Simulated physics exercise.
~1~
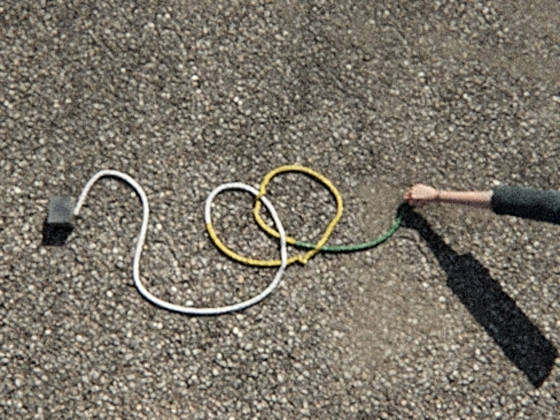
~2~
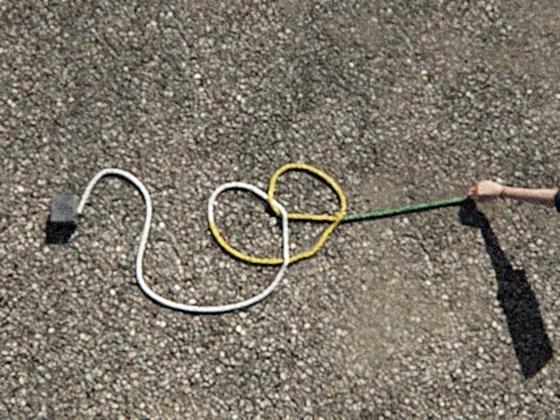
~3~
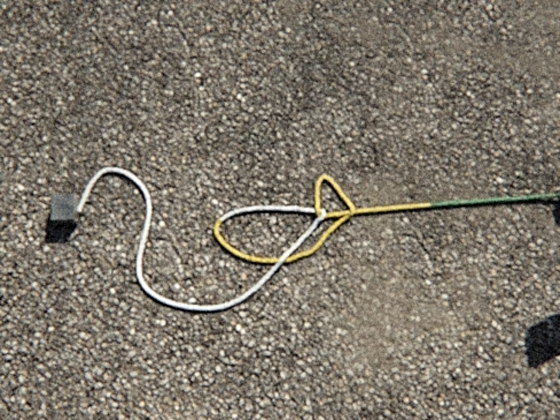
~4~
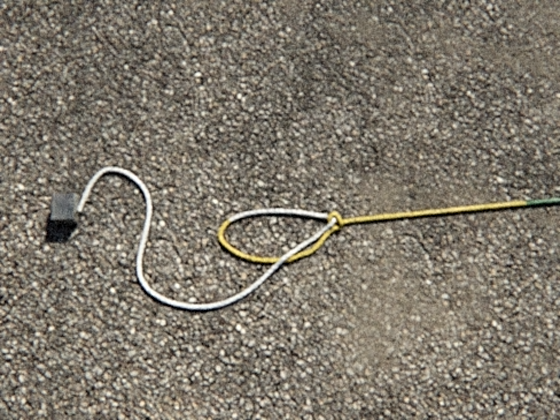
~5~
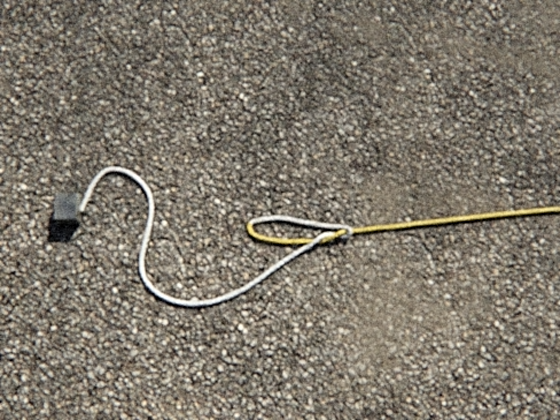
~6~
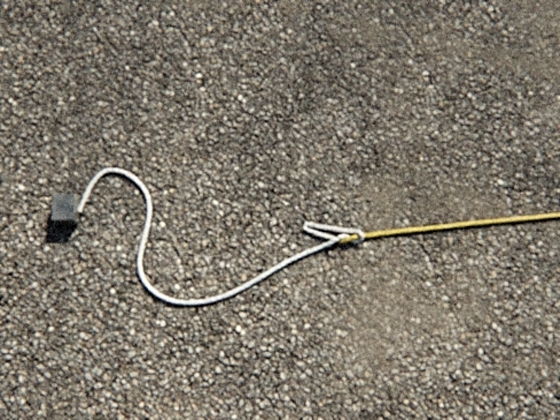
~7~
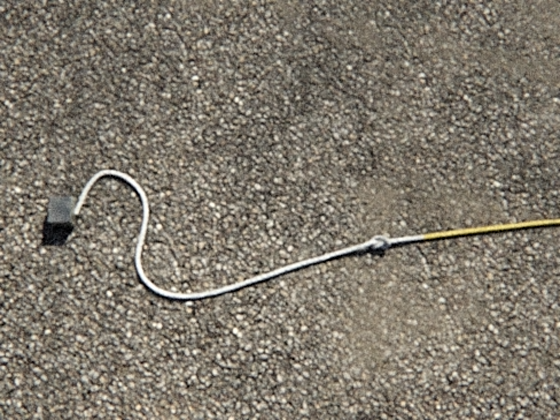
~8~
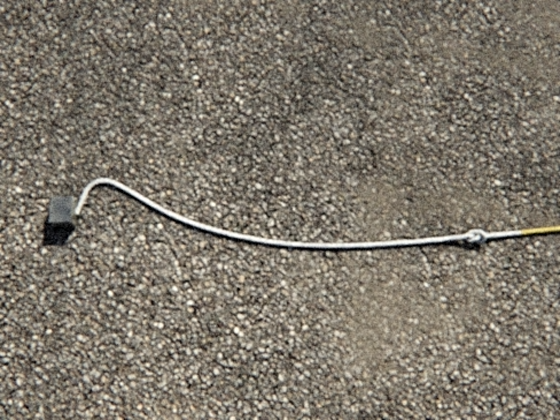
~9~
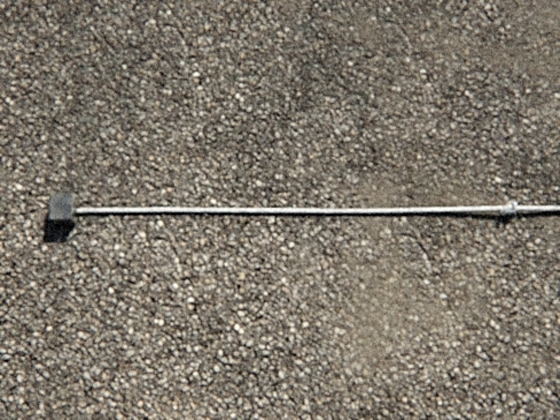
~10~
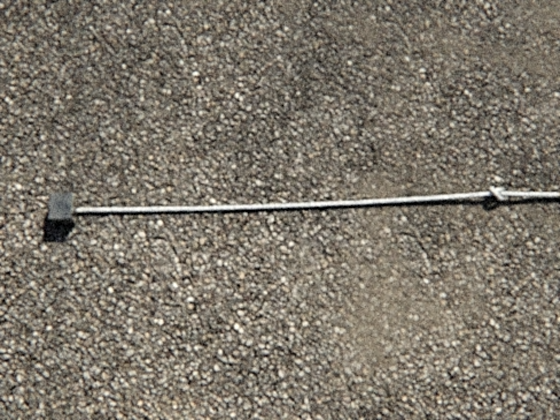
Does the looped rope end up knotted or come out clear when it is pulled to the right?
It ends up knotted. The loops shrink down into a small tight knot, which is still there on the right when the rope is pulled straight.
